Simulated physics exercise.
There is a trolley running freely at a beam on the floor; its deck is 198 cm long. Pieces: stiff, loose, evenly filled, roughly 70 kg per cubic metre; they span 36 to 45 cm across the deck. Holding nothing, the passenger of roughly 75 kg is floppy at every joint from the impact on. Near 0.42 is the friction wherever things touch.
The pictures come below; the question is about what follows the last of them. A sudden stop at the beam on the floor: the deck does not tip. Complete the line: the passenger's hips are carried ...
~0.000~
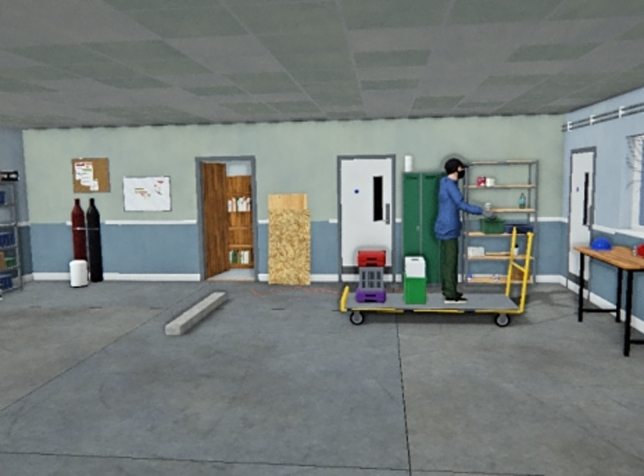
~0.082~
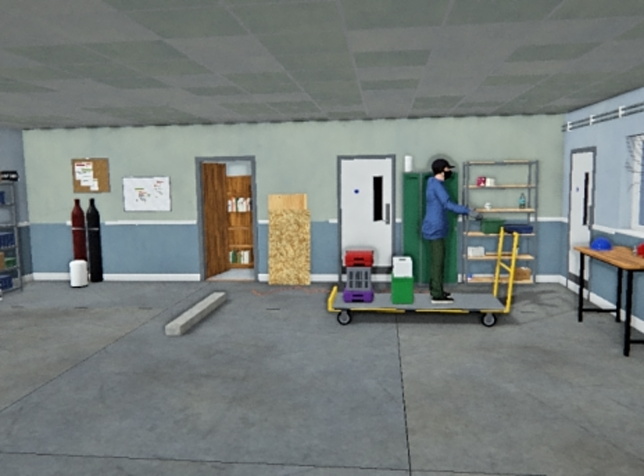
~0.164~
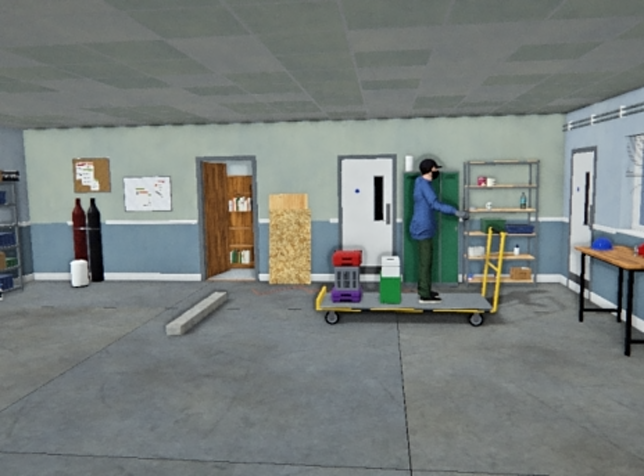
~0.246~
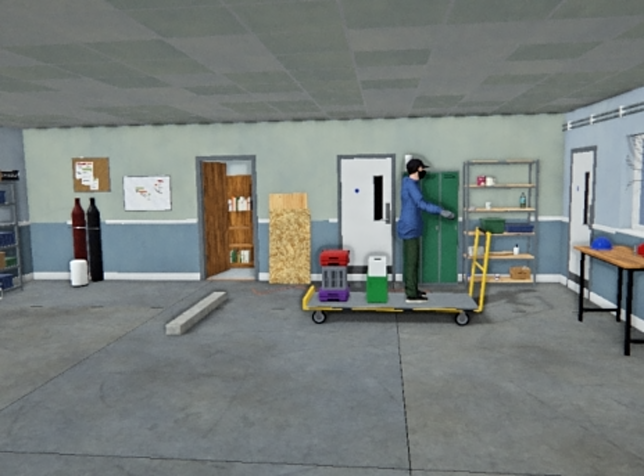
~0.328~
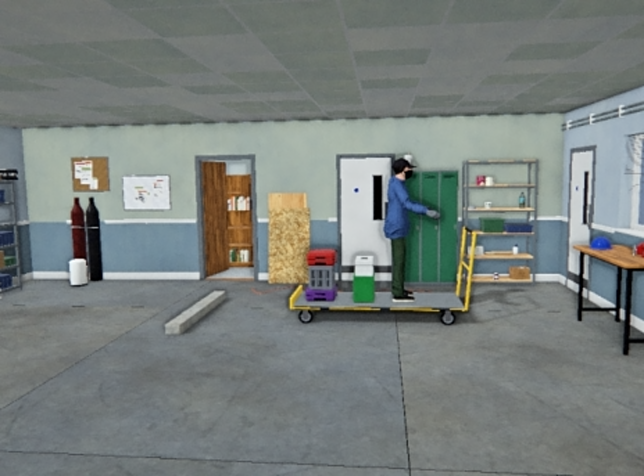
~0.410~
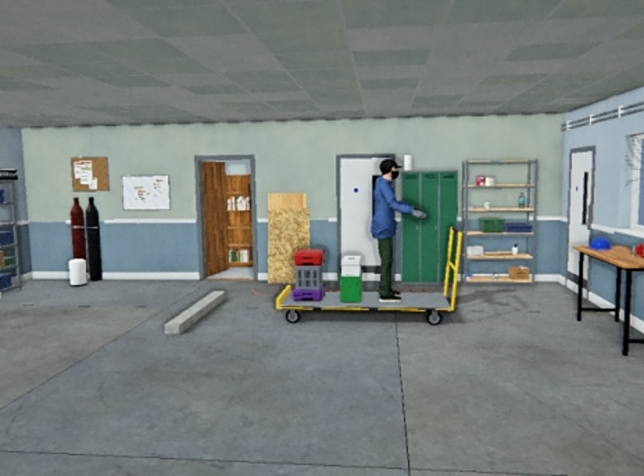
The passenger's hips are carried no farther than the deck.
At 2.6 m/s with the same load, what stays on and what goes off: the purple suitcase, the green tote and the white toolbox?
Lab note: Purple - remains loaded, green - remains loaded, white - leaves the load.
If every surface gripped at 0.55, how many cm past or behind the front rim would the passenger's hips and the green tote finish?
Hips 30 behind, green 40 behind.
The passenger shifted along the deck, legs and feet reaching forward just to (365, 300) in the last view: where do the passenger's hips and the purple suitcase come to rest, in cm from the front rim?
Result: Hips 0 cm past rim; purple 20 cm behind rim.
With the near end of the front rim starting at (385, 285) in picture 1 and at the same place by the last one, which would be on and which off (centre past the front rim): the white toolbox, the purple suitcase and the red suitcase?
That way, white goes off, purple remains on, red goes off.
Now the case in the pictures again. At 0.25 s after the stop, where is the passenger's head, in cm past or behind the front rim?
Position: Approx. 90 cm behind the front rim.
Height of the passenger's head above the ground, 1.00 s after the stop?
The head is roughly 50 cm up.
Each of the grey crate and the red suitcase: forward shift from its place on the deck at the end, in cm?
The grey one ends about 75 cm forward, the red one about 160 cm.
Impact comes at 1.00 s.
After 1.25 s the passenger's hips are 73 cm behind the rim, near (253, 243) in the last picture's view.
After 1.55 s the passenger's hips are 50 cm behind the rim, near (235, 248) in the last picture's view.
After 2.00 s the passenger's hips are 53 cm behind the rim, near (238, 251) in the last picture's view.
At rest, 5.0 s, past the rim, grey crate and red suitcase; behind it, green tote, purple suitcase, white toolbox and the passenger's hips.
